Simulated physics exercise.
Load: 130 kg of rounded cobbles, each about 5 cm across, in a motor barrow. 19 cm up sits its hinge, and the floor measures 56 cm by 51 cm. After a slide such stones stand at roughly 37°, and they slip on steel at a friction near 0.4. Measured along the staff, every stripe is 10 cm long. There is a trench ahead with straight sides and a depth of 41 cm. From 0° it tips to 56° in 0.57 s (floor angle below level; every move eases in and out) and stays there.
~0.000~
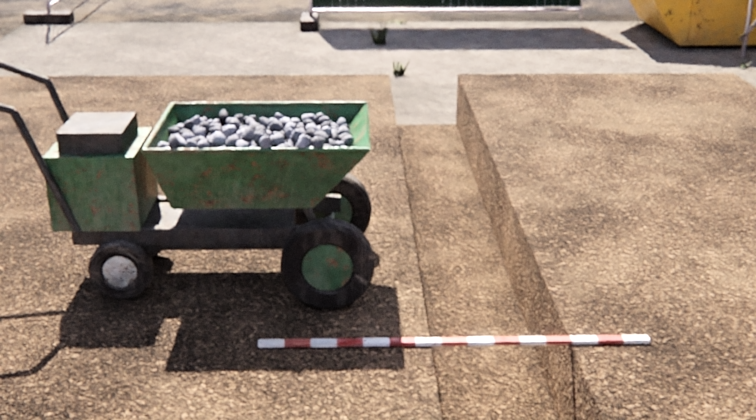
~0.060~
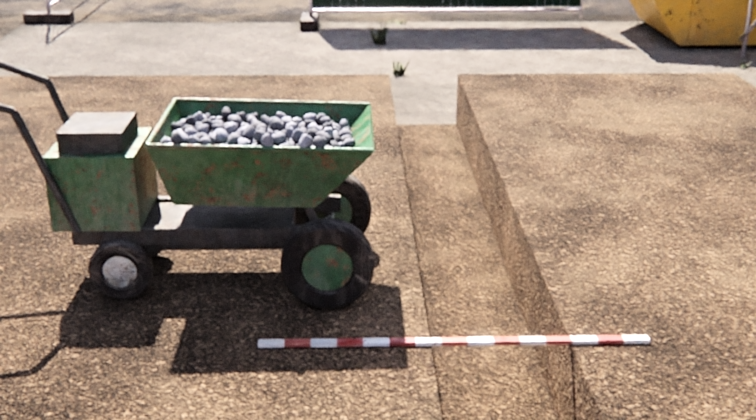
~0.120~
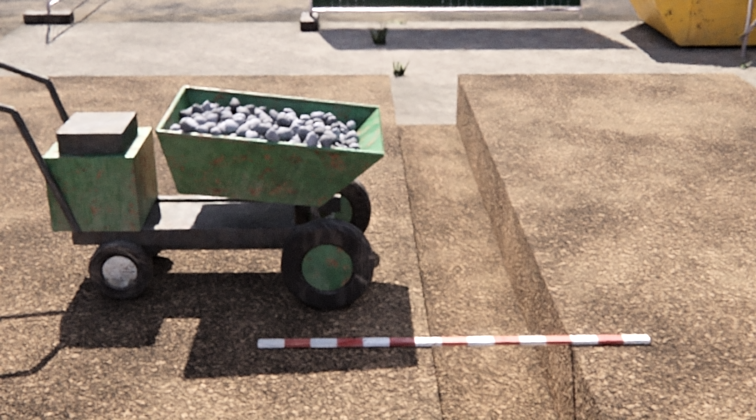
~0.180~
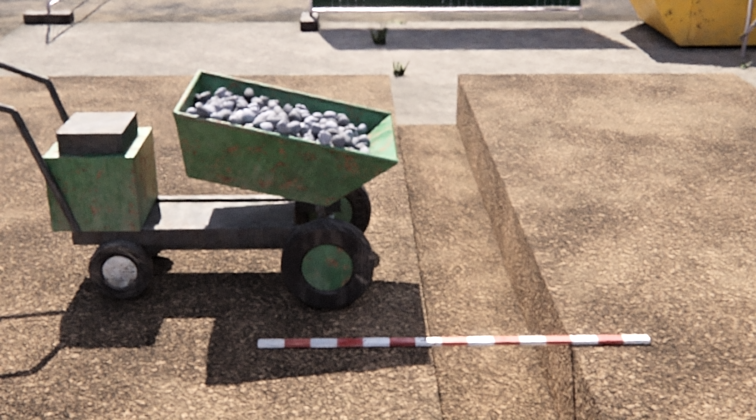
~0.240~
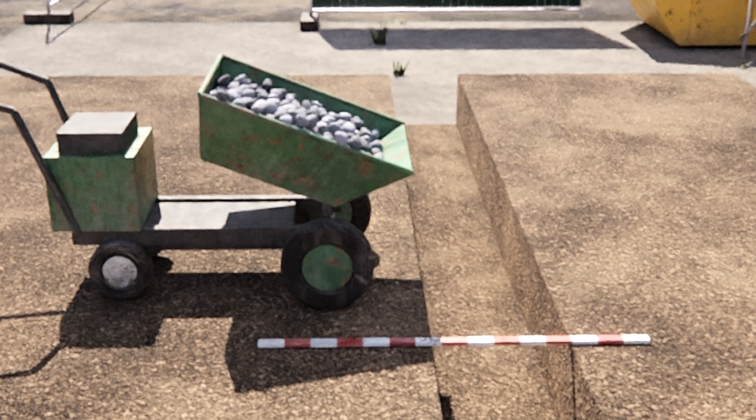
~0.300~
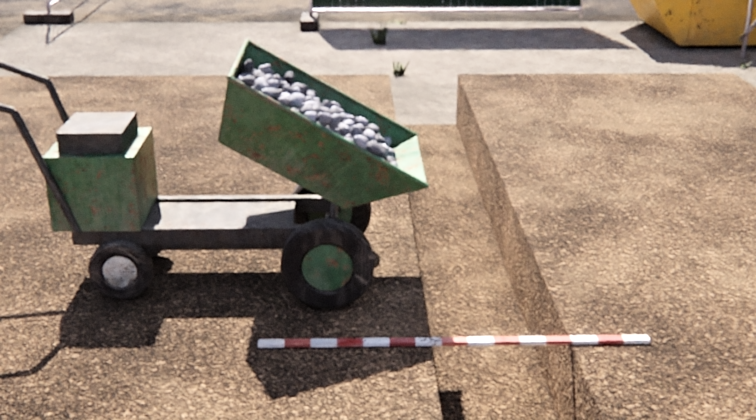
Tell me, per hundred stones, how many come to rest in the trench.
63 per hundred.
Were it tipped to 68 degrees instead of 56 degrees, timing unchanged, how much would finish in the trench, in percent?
Some 80% would finish there.
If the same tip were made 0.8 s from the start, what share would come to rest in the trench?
It would be near 70 percent.
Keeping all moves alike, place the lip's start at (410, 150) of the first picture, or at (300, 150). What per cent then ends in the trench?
That gives roughly 40 per cent and roughly 65 per cent.
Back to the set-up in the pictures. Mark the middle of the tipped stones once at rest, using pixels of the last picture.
Somewhere near pixel (503, 343).
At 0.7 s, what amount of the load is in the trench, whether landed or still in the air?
10 per cent or so by then.
After 0.4 s the floor is at 48°; 100 % in the skip; the foremost stones are at (417, 180).
After 0.7 s the floor is at 56°; 89 % in the skip, 11 % in the trench; the foremost stones are at (505, 241).
After 1.0 s the floor is at 56°; 44 % in the skip, 44 % in the trench, 12 % past the trench; the foremost stones are at (627, 271).
After 3.0 s the floor is at 56°; 24 % in the skip, 63 % in the trench, 12 % past the trench; the foremost stones are past the picture's edge.
